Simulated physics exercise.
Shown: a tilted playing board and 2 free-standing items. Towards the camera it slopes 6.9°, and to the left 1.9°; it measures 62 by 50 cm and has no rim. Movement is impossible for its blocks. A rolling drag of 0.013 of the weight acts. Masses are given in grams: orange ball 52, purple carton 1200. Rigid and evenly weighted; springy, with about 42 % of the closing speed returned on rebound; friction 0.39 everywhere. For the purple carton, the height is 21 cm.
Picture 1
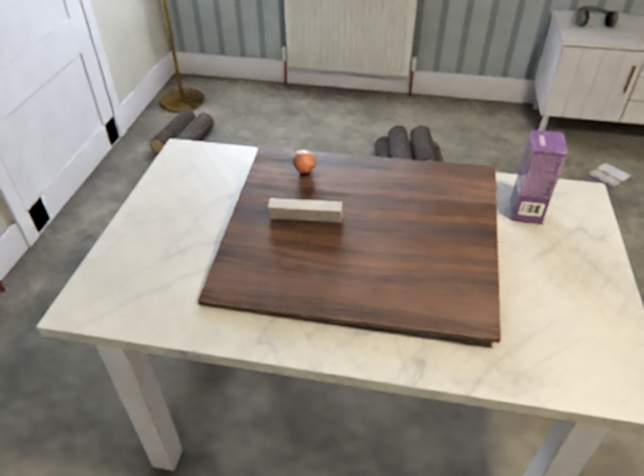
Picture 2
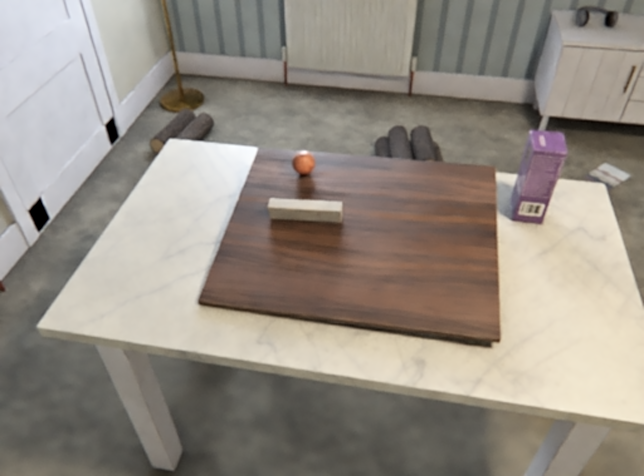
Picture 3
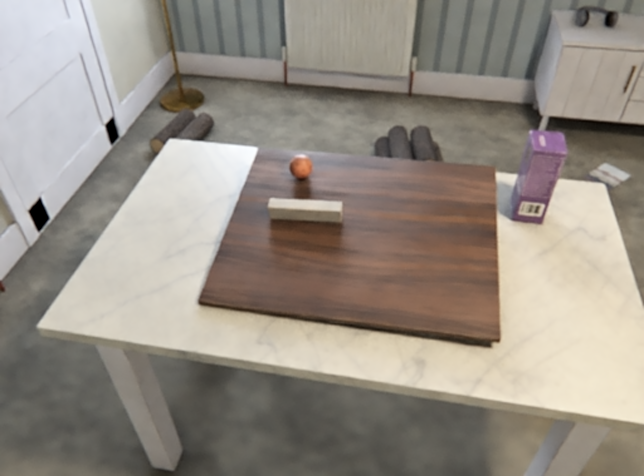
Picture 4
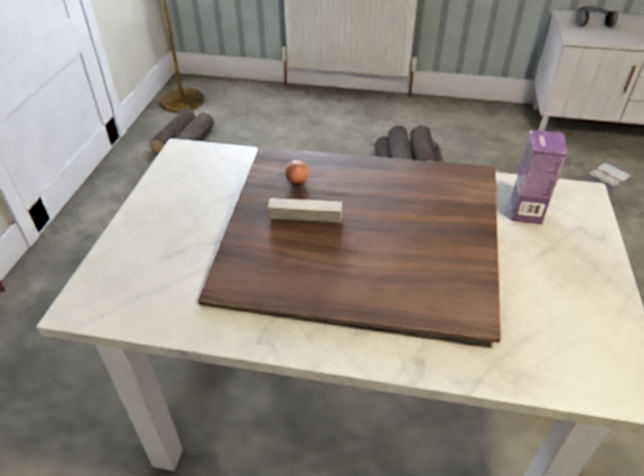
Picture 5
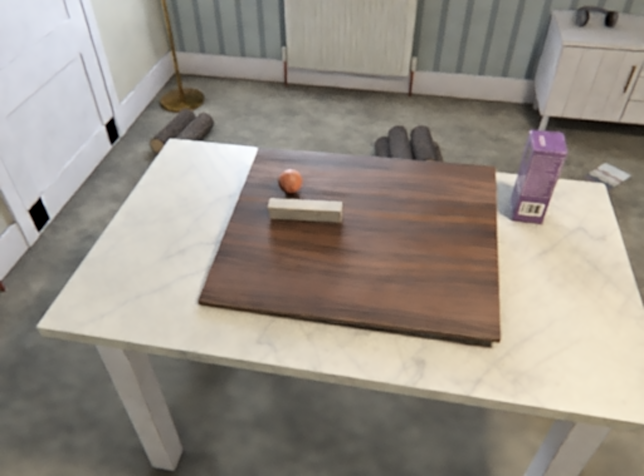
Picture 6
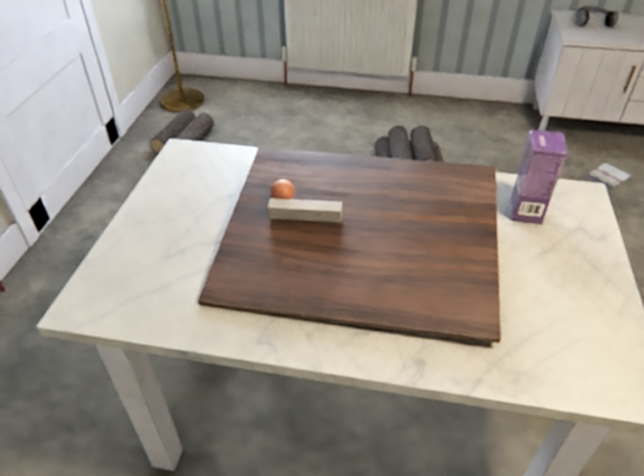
On a marble-topped table, an orange ball rolls down a wooden board toward a small block.
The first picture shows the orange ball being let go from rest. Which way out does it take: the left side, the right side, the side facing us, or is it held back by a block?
The left side.
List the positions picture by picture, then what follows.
In the first frame, 43 cm of board to the near edge; orange ball (304, 162); purple carton (536, 178).
In the second frame, 42 cm of board to the near edge; orange ball (304, 163); purple carton (536, 178).
In the third frame, 41 cm of board to the near edge; orange ball (301, 167); purple carton (536, 178).
In the fourth frame, 39 cm of board to the near edge; orange ball (297, 172); purple carton (536, 178).
In the fifth frame, 35 cm of board to the near edge; orange ball (290, 182); purple carton (536, 178).
In the sixth frame, 32 cm of board to the near edge; orange ball (283, 192); purple carton (536, 178).
Then, 0.40 s past the last view, 30 cm of board to the near edge; orange ball near (260, 195).
Then, 0.70 s past the last view, 22 cm of board to the near edge; orange ball near (228, 216).
Then, 0.90 s past the last view, it has gone over the left edge; orange ball near (195, 248).
Then, 1.10 s past the last view, it has gone over the left edge; orange ball near (156, 270).
Finally, it has gone over the left edge; purple carton still in place (within 8 cm).
